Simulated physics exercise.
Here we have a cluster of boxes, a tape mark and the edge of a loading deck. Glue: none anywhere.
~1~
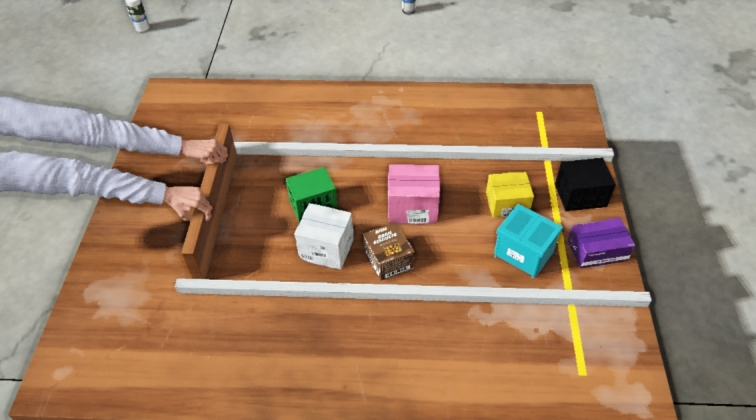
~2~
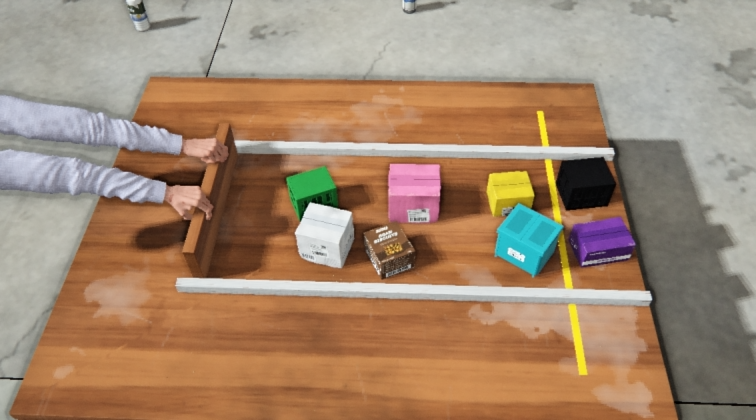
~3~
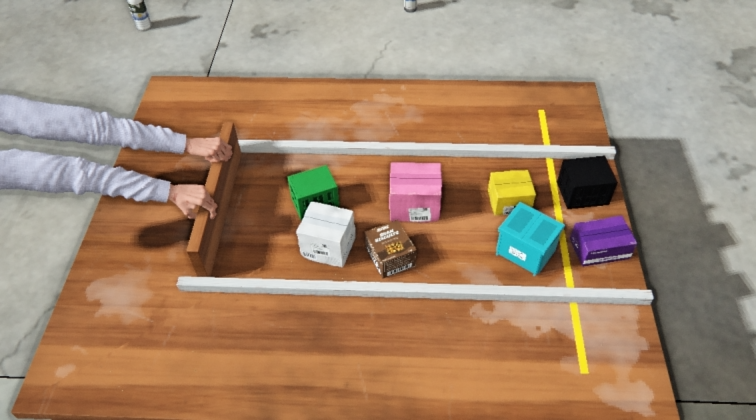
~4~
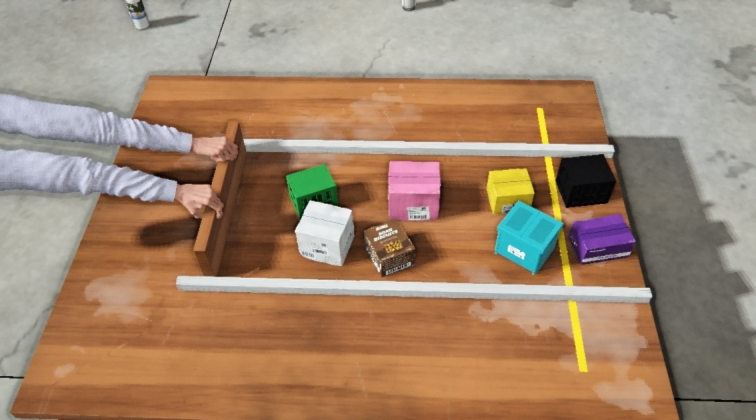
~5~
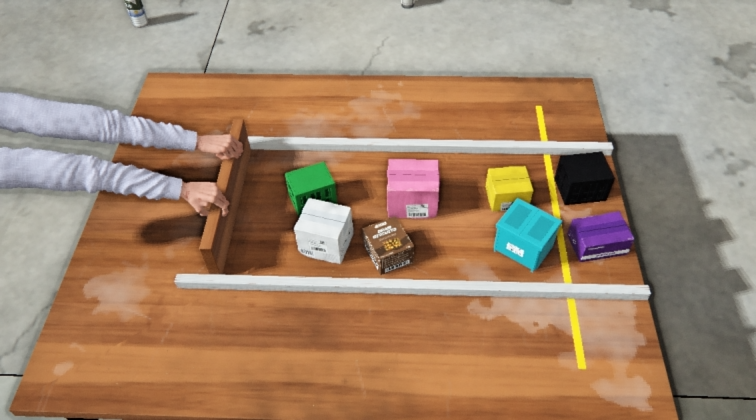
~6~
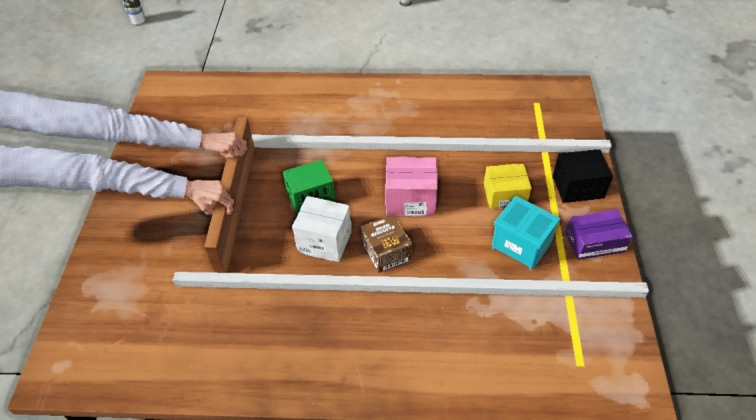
Two hands in pale sleeves grip an upright wooden plank at the left of a brown wooden deck, seen from above on a grey concrete floor. Between two white rails sit green, white, pink and brown boxes, then yellow and turquoise ones, with black and purple at the right by a yellow tape line. The hands slide the plank slightly right, the boxes stay put, and the view shifts very slightly.
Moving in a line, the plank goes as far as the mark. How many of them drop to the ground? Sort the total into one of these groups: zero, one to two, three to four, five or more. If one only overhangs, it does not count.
It goes in the group three to four.
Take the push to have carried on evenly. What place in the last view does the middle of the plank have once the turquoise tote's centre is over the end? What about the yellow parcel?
Around (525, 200), then around (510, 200).
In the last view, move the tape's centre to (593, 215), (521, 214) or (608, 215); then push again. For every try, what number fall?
It would be 6, then 3, then 8.
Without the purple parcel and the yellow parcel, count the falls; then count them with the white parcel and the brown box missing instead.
First 2, then 3.
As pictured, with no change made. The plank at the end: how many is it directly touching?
2 are in contact with it.
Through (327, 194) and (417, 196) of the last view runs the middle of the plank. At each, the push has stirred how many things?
That makes 3 at the first spot and 6 at the second.
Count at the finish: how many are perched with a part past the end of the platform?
I make it 2.
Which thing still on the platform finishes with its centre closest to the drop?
That is the pink parcel.
Soon after, none off yet; purple parcel at rest near (598, 234); black crate at rest near (582, 176); turquoise tote at rest near (524, 233).
After that, none off yet; purple parcel at rest near (598, 234); black crate at rest near (582, 176); turquoise tote displaced a little near (531, 233).
And then, two off so far; purple parcel on its way down near (639, 288); black crate on its way down near (644, 209); turquoise tote displaced well along near (608, 226).
In the end, the number that fall off is three or four; gone, yellow parcel, turquoise tote, black crate and purple parcel.
